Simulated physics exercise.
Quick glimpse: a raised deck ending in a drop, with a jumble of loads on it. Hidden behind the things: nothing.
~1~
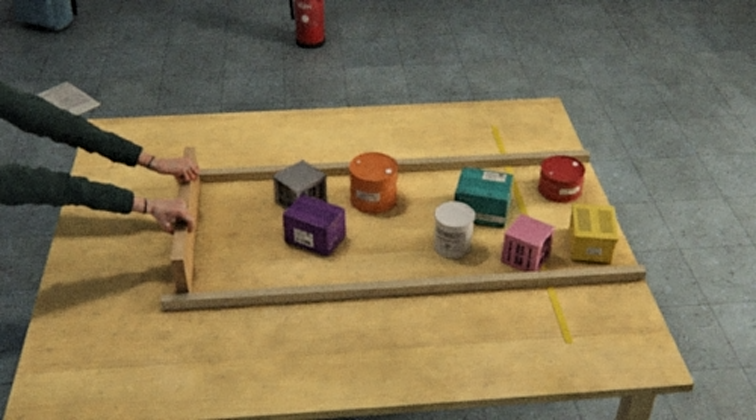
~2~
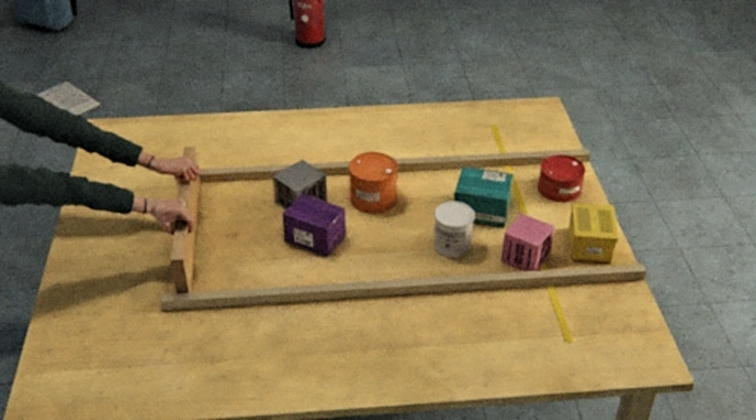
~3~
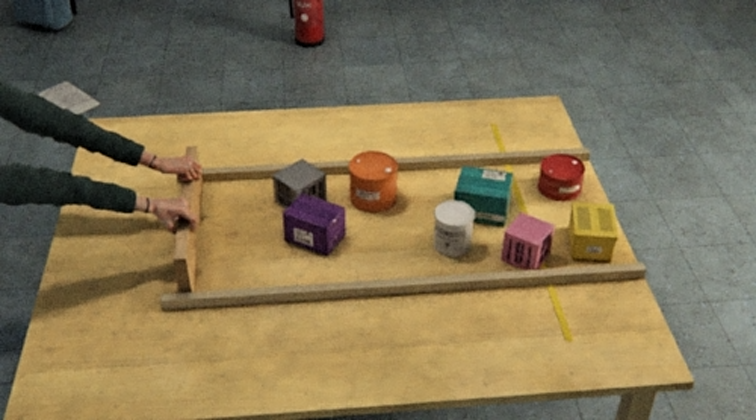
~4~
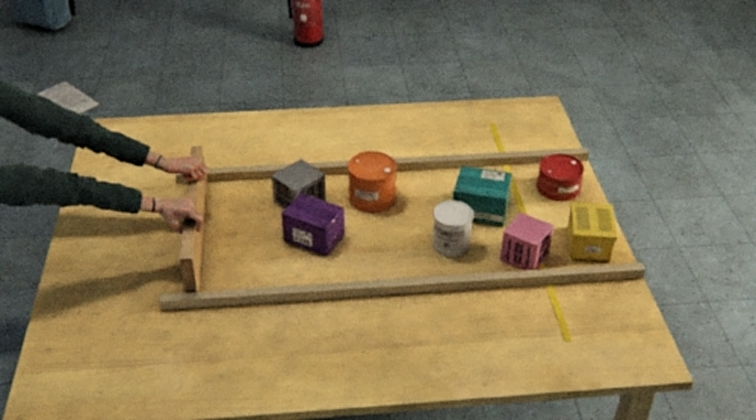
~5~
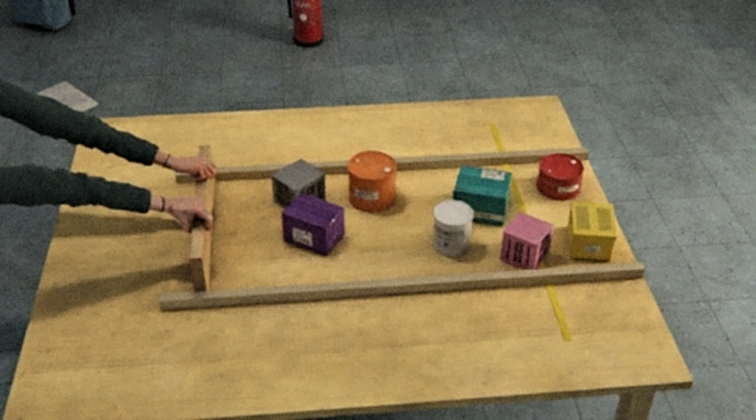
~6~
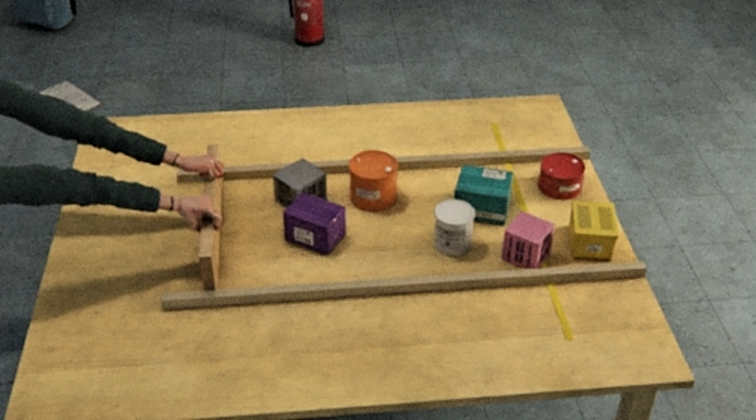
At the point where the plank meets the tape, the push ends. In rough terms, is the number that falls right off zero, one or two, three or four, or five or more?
The drop count fails to reach three, yet is not nil.
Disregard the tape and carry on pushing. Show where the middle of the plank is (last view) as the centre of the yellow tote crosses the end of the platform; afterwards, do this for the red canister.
For the yellow tote, about (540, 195); for the red canister, about (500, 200).
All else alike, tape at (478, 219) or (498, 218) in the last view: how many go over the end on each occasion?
It comes to 0, then 0.
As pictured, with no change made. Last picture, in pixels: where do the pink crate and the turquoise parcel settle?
Roughly (588, 243) for the first and roughly (600, 200) for the second.
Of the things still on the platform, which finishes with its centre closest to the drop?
That's the yellow tote.
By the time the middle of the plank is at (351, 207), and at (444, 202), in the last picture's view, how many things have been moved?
The number moved is 3 and then 5.
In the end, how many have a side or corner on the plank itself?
Contact count: 3.
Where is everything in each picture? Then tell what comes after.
In the first frame, yellow tote (592, 234); red canister (561, 179); pink crate (528, 244); plank (187, 219); tape (526, 219).
In the second frame, red canister (561, 178); grey crate (300, 189).
In the third frame, pink crate (528, 243); plank (189, 218).
In the fourth frame, yellow tote (591, 232); orange canister (372, 182).
In the fifth frame, red canister (560, 177); purple box (314, 224).
In the sixth frame, yellow tote (592, 231); red canister (561, 176); pink crate (528, 242); plank (212, 216); tape (526, 216).
Early on, none off yet; yellow tote at rest near (592, 231); red canister at rest near (561, 176); pink crate at rest near (528, 242).
Finally, the number that fall off is one or two; lost, red canister.
